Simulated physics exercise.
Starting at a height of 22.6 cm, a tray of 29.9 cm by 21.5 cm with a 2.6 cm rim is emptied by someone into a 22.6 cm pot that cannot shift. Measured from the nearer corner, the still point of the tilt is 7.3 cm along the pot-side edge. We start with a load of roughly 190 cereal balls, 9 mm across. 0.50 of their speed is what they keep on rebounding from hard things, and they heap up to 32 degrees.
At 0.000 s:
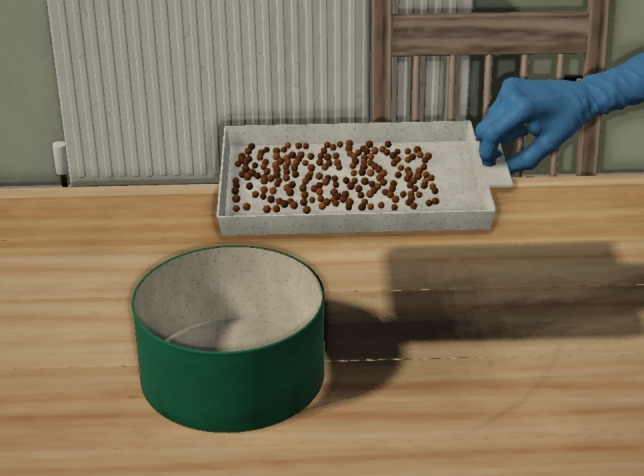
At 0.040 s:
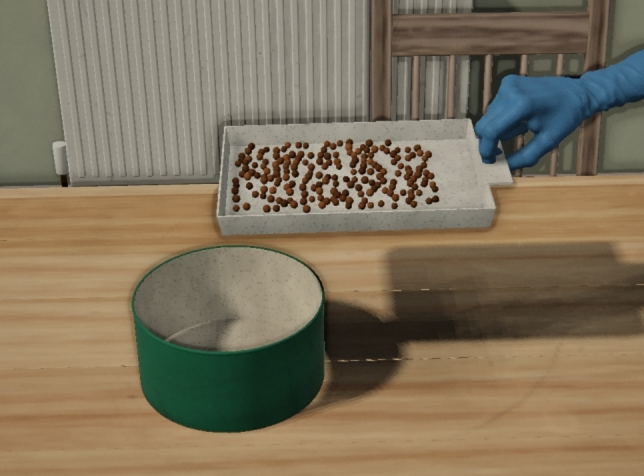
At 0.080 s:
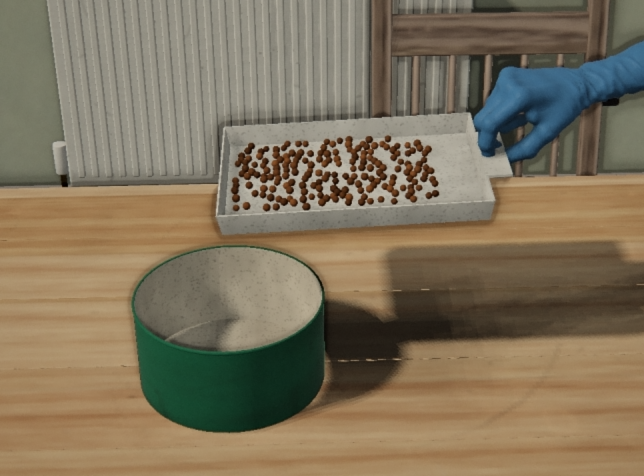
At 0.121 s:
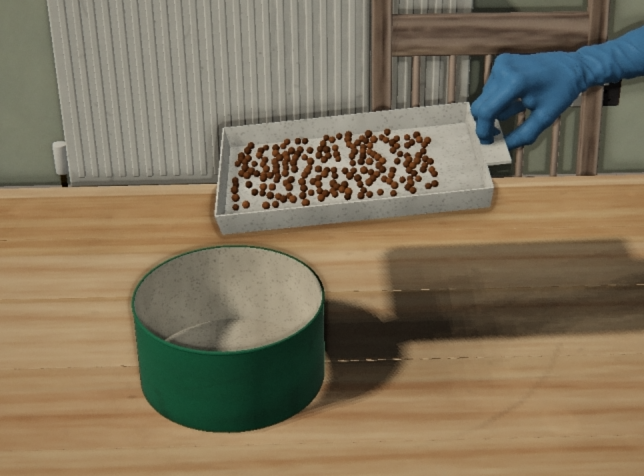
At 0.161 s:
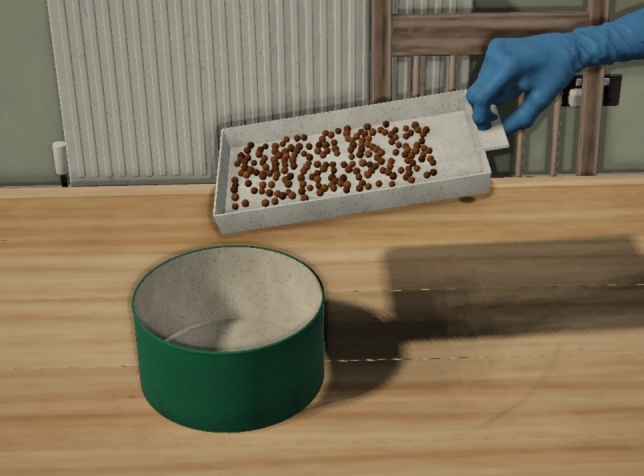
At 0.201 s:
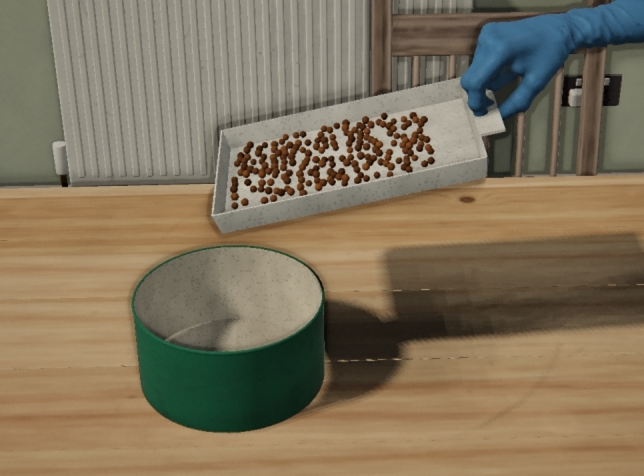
On a wooden table, a blue-gloved hand raises the right side of a tray of brown balls.
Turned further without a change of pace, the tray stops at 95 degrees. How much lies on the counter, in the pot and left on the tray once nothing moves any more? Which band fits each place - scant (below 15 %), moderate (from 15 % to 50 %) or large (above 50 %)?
Counter - large; pot - moderate; tray - scant.
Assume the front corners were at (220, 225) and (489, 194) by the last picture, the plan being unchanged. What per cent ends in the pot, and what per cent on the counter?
Pot 95 % / counter 0 %.
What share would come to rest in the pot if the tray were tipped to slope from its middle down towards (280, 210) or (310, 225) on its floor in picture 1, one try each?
I'd put it at roughly 95 per cent for the first tilt and roughly 85 per cent for the second.
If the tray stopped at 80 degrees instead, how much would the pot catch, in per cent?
Result: Close to 5 %.
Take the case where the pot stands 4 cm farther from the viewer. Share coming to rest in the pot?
I'd say some 70 per cent would end up there.
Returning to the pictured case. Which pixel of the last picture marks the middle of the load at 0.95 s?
The middle of the load should be at about (232, 160) by then.
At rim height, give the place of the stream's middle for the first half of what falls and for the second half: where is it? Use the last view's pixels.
(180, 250) or so first, later (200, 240).
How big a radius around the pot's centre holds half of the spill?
About 20 cm.
After 0.65 s, tilt 52 degrees; the tray holds 100 %, the pot 0 %.
Then, at 0.95 s, tilt 78 degrees; the tray holds 95 %, the pot 0 %.
After 1.35 s, tilt 95 degrees; the tray holds 45 %, the pot 5 %.
At rest (2.5 s), counter 60 %, pot 40 %, tray 0 %.
